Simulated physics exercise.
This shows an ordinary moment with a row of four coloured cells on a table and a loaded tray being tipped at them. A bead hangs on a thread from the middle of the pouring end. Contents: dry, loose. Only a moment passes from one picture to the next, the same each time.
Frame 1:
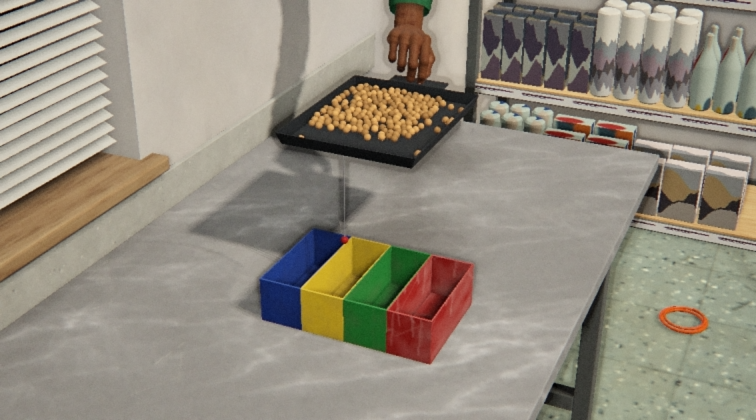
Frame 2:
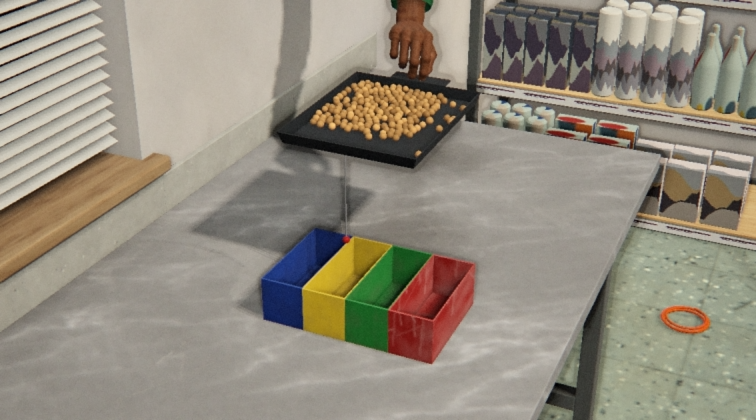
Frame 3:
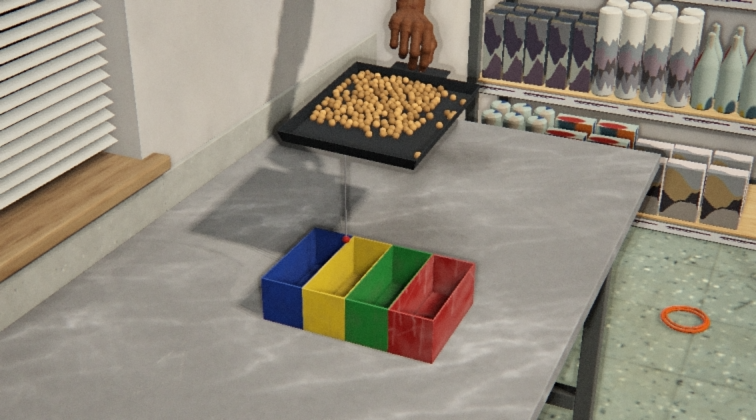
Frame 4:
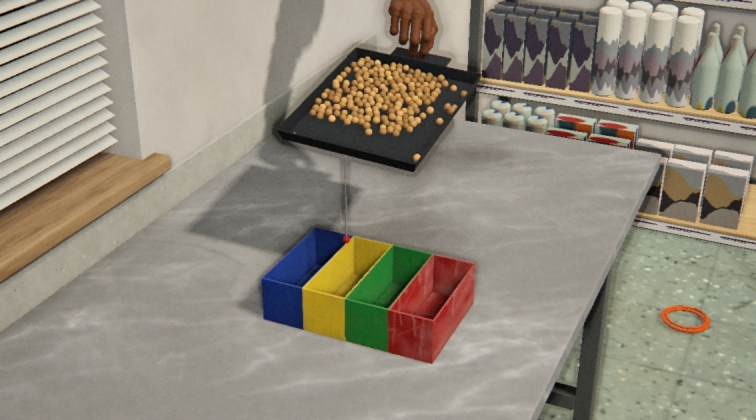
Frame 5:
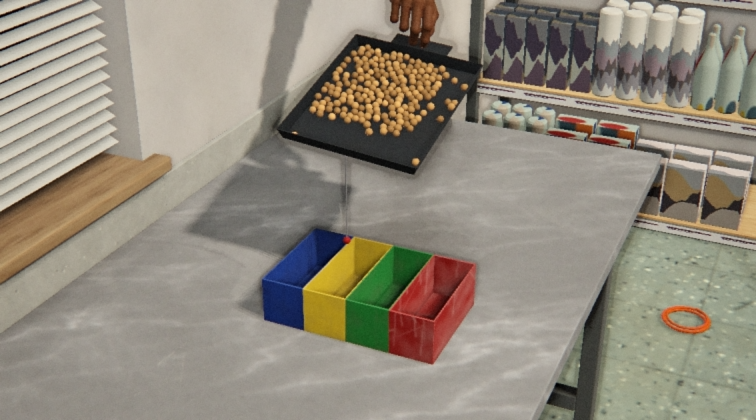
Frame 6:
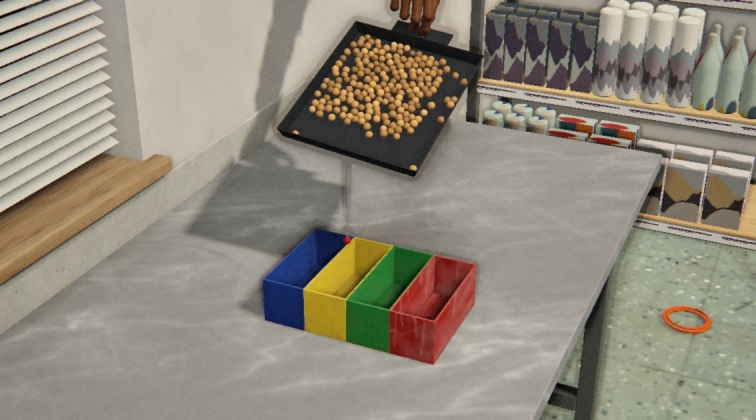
Hand gradually tilting a black tray of round wooden beads above a row of blue, yellow, green and red cells.
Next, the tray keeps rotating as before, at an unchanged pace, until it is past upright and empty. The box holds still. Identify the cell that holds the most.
The green cell holds the most.
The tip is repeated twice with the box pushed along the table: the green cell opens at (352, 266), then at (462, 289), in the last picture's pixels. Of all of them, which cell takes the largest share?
The red cell, then yellow.
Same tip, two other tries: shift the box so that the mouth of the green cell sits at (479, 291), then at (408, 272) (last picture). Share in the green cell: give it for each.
In order, 0 % and 60 %.
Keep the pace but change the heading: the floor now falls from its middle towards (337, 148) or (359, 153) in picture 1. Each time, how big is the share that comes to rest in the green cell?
About 0 % and about 40 %.
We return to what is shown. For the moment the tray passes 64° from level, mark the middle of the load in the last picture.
The load is centred near (392, 187).
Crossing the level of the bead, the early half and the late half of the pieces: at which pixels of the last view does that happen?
Roughly at (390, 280) first, and then at (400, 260).
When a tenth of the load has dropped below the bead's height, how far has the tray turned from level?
Around 65 degrees of turn.
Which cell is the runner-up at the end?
Second position is held by the red cell.
Shortly afterwards, tray tipped steeply; near half on the tray; a little in the green cell; a little in the red cell; only a few in the yellow cell; near a third falling or outside the box.
Next, tray tipped past a quarter turn; only a few on the tray; near half in the green cell; near a quarter in the red cell; a little in the yellow cell; only a few in the blue cell; a little falling or outside the box.
Some moments later, tray tipped past a quarter turn; near two thirds in the green cell; near a quarter in the red cell; a little in the yellow cell; only a few in the blue cell; a little falling or outside the box.
In the end, tray tipped past a quarter turn; near two thirds in the green cell; near a quarter in the red cell; a little in the yellow cell; only a few in the blue cell; a little outside the box.
